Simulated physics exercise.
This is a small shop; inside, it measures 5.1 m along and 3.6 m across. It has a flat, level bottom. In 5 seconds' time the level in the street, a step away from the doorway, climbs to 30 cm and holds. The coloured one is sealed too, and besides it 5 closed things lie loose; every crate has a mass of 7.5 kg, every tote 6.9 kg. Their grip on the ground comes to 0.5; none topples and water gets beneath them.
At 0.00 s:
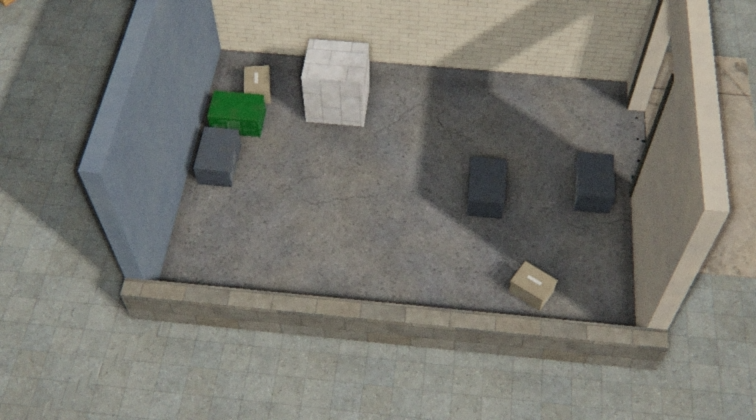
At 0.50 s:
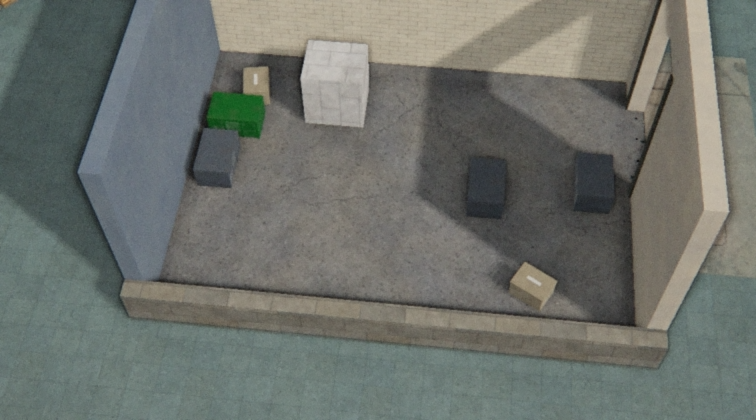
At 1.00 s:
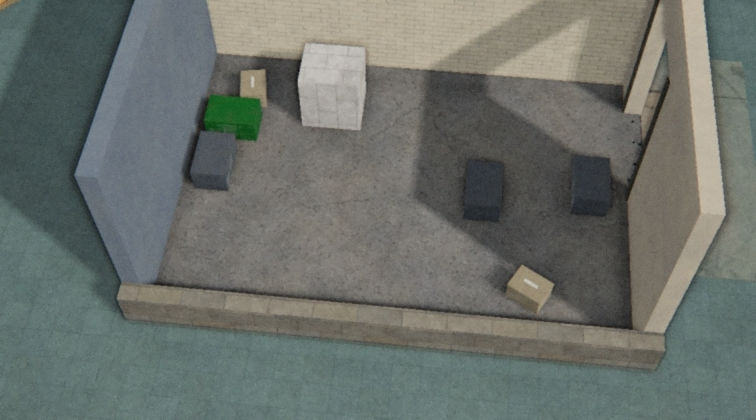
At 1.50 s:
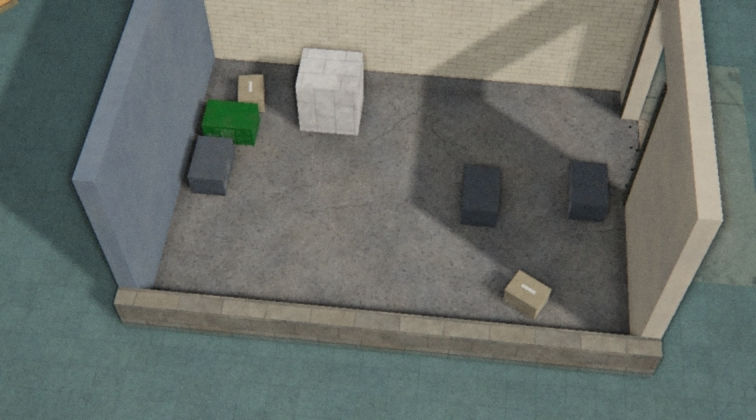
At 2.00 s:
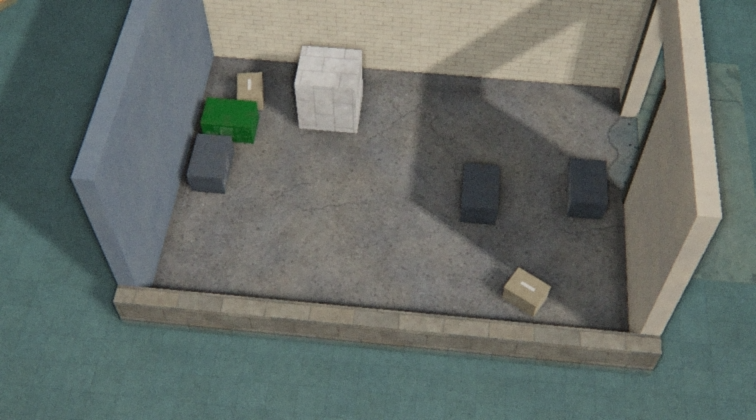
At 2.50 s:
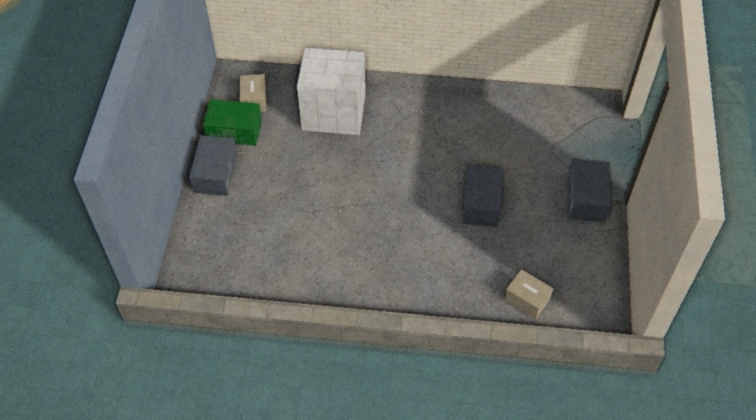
Water covers the paving outside a small walled room, then spreads in at the right.
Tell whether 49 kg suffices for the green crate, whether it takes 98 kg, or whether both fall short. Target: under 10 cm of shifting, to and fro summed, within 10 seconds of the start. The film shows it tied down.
49 kg suffices.
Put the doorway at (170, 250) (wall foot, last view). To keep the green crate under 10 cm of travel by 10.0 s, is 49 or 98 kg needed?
Answer: The lower mass works.
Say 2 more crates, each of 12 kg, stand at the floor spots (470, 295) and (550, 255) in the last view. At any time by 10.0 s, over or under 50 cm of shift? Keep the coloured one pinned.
In order: Within the mark, within the mark.
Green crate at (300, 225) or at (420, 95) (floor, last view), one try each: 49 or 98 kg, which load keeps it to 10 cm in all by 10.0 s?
The small mass already works; the small mass already works.
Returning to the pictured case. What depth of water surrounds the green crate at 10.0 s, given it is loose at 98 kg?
Close to 16 cm deep.
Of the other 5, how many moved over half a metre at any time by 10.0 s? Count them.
3.
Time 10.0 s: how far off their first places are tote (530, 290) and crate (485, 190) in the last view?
The first is 0 cm from its start, the second 350 cm.
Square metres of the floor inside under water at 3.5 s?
The covered patch comes to about 3.5 m2.
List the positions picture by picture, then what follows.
The first frame shows the green crate at (236, 106), on the bottom; 0.0 m2 under water; 0 of 6 have shifted.
The second frame shows the green crate at (235, 107), on the bottom; water covers 0.0 m2; 0 of 6 have shifted.
The third frame shows the green crate at (232, 110) rests on the ground; 0.0 m2 under water; 0 of 6 have shifted.
The fourth frame shows the green crate at (230, 114), on the bottom; 0.0 m2 under water; 0 of 6 have shifted.
The fifth frame shows the green crate at (229, 112) rests on the ground; 0.1 m2 under water; 0 of 6 have shifted.
The sixth frame shows the green crate at (231, 114) rests on the ground; 0.6 m2 under water; 0 of 6 have shifted.
After 3.5 s the green crate would be 0 cm from its start with 49 kg and 0 cm from its start with 98 kg; 0 cm of water round it then.
After 4.5 s the green crate would be 0 cm from its start with 49 kg and 0 cm from its start with 98 kg; 0 cm of water round it then.
After 7.0 s the green crate would be 0 cm from its start with 49 kg and 0 cm from its start with 98 kg; 7 cm of water round it then.
After 10.0 s the green crate would be 1 cm from its start with 49 kg and 0 cm from its start with 98 kg; 16 cm of water round it then.
